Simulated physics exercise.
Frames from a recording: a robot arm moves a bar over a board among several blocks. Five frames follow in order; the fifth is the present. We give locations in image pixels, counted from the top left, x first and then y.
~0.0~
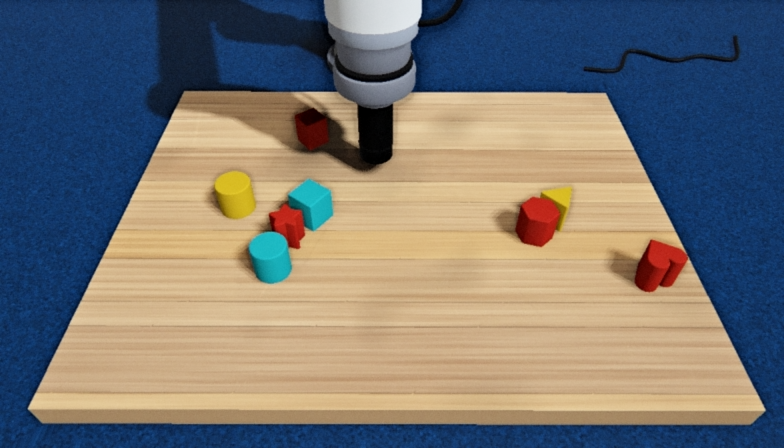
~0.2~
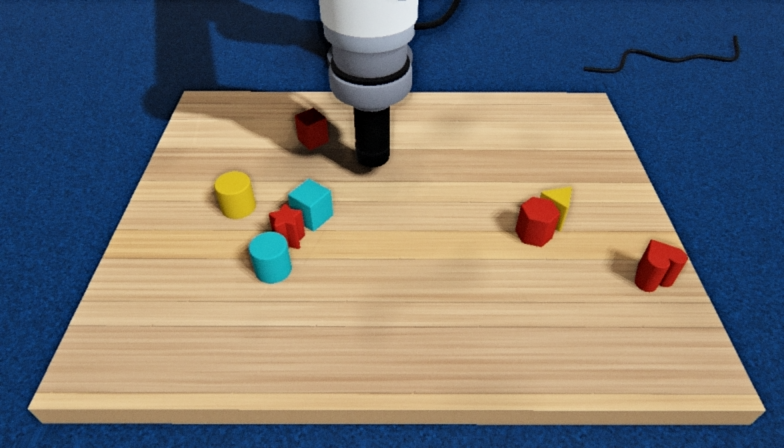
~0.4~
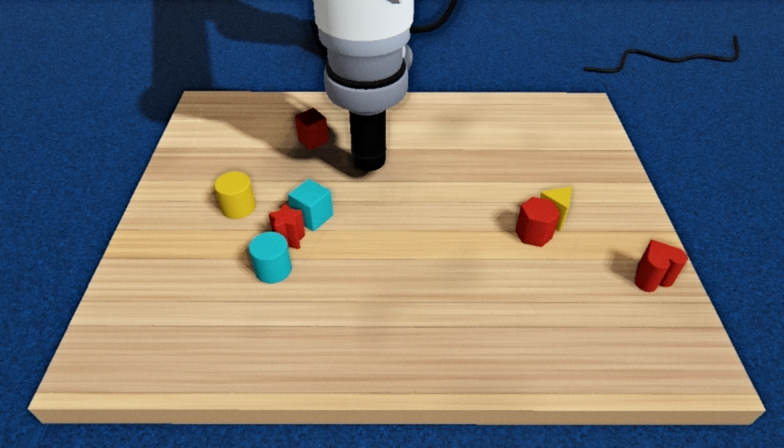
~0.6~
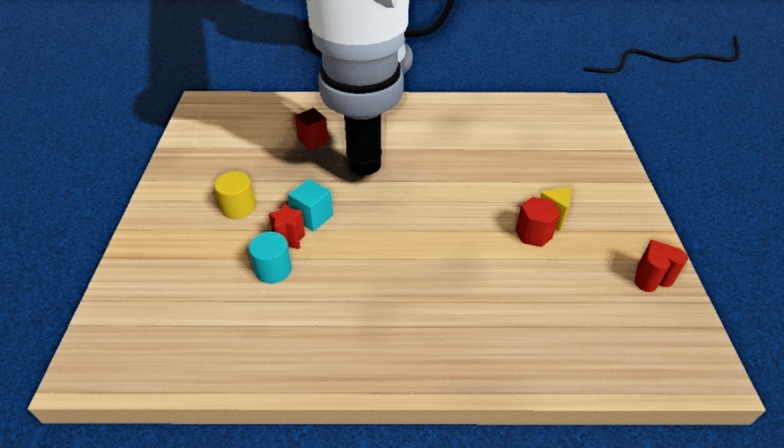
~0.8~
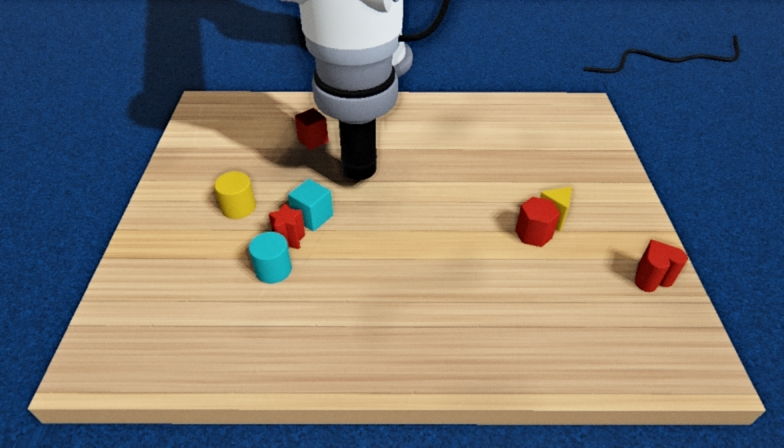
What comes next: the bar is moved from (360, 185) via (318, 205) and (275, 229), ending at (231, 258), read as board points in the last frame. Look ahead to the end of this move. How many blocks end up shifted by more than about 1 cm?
It should be three or more, as far as I can tell.
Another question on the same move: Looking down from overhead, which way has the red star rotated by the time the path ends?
If we look at it from overhead, the red star pivots counter-clockwise.
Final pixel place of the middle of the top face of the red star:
Its top centre lands on (206, 289).
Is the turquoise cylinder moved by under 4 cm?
No, that is not how it ends up.
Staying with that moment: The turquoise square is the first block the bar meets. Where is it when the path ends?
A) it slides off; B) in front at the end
B: In front at the end.
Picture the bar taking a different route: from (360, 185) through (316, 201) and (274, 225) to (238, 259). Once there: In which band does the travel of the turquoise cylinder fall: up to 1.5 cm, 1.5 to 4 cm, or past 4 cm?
Of the three bands, it's over 4 cm.
On the path given first. One third of the way, bar (316, 190); red star (279, 220); turquoise square (296, 201), turned 15° anticlockwise.
Two thirds of the way, bar (271, 214); turquoise cylinder (252, 274); red star (239, 252), turned 20° anticlockwise; turquoise square (251, 228), turned 25° anticlockwise.
At the end, bar (226, 244); yellow cylinder still; turquoise cylinder (248, 288); red star (206, 289), turned 35° anticlockwise; turquoise square (208, 263), turned 45° anticlockwise.
